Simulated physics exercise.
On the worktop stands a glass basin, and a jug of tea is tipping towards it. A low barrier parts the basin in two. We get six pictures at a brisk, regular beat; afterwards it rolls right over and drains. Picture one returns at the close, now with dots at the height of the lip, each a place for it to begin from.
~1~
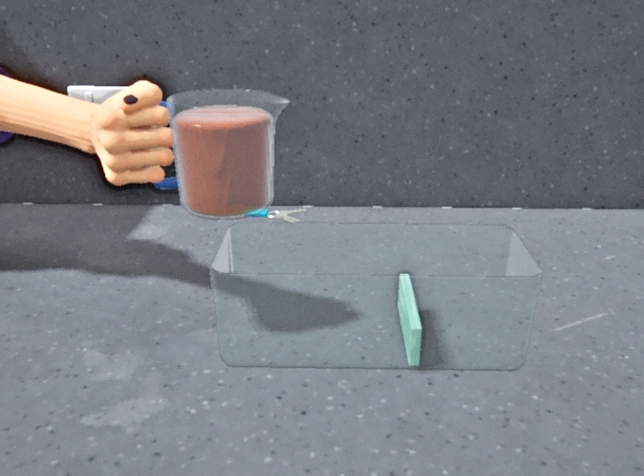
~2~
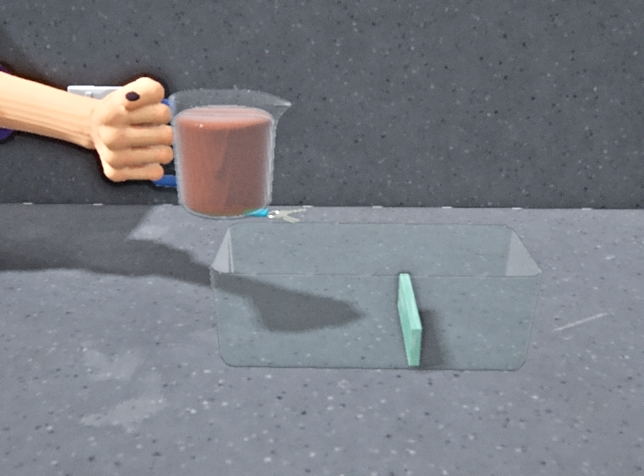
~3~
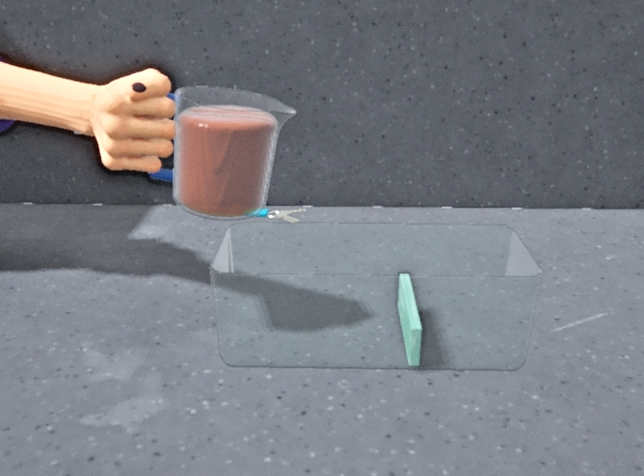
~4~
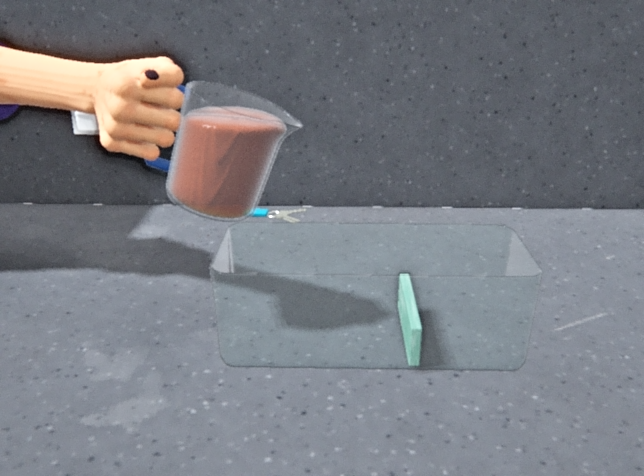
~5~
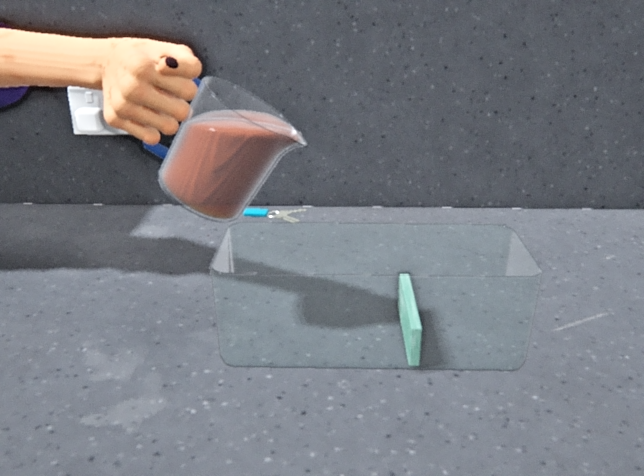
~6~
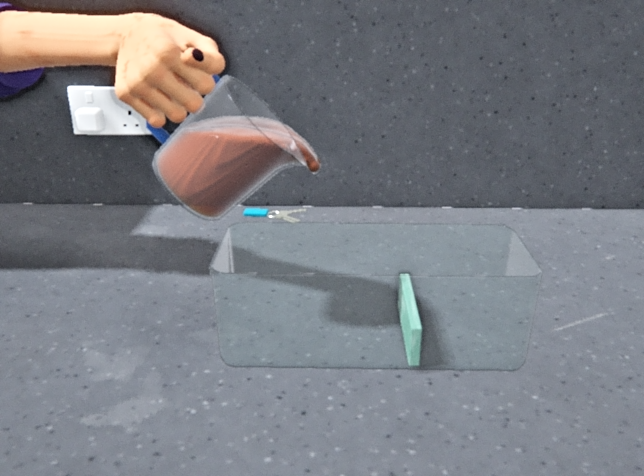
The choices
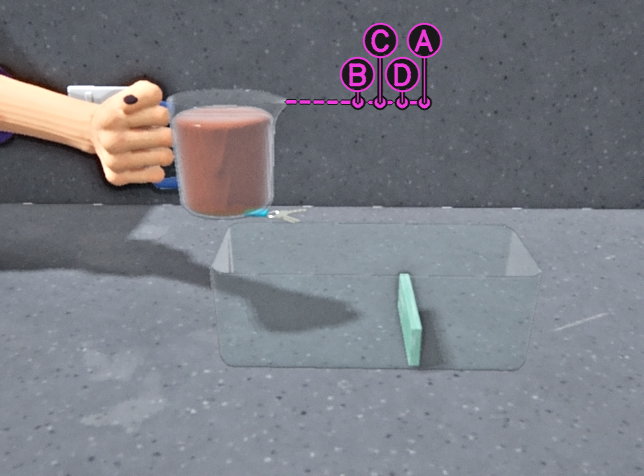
On a speckled grey worktop against a darker grey wall, seen from the front and slightly above by a still camera, stands a clear glass basin divided by a low pale green barrier. At the upper left, a hand with dark nail polish holds a clear jug of reddish-brown tea. The hand rises slightly and tilts the jug steadily rightward, uncovering a white wall socket, until tea reaches just over the lip.
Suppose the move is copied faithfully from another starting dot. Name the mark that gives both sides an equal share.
Dot C does it best.
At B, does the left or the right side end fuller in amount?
The left side.
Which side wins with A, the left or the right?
The right one.
On the marked copy, A at (424, 102); B at (357, 102); C at (380, 102); D at (402, 102).
If A is chosen, about 12 % ends left of the wall and 85 % right of it; 3 % is lost outside.
If B is chosen, about 77 % ends left of the wall and 20 % right of it.
If C is chosen, about 49 % ends left of the wall and 49 % right of it.
If D is chosen, about 20 % ends left of the wall and 77 % right of it; 3 % is lost outside.
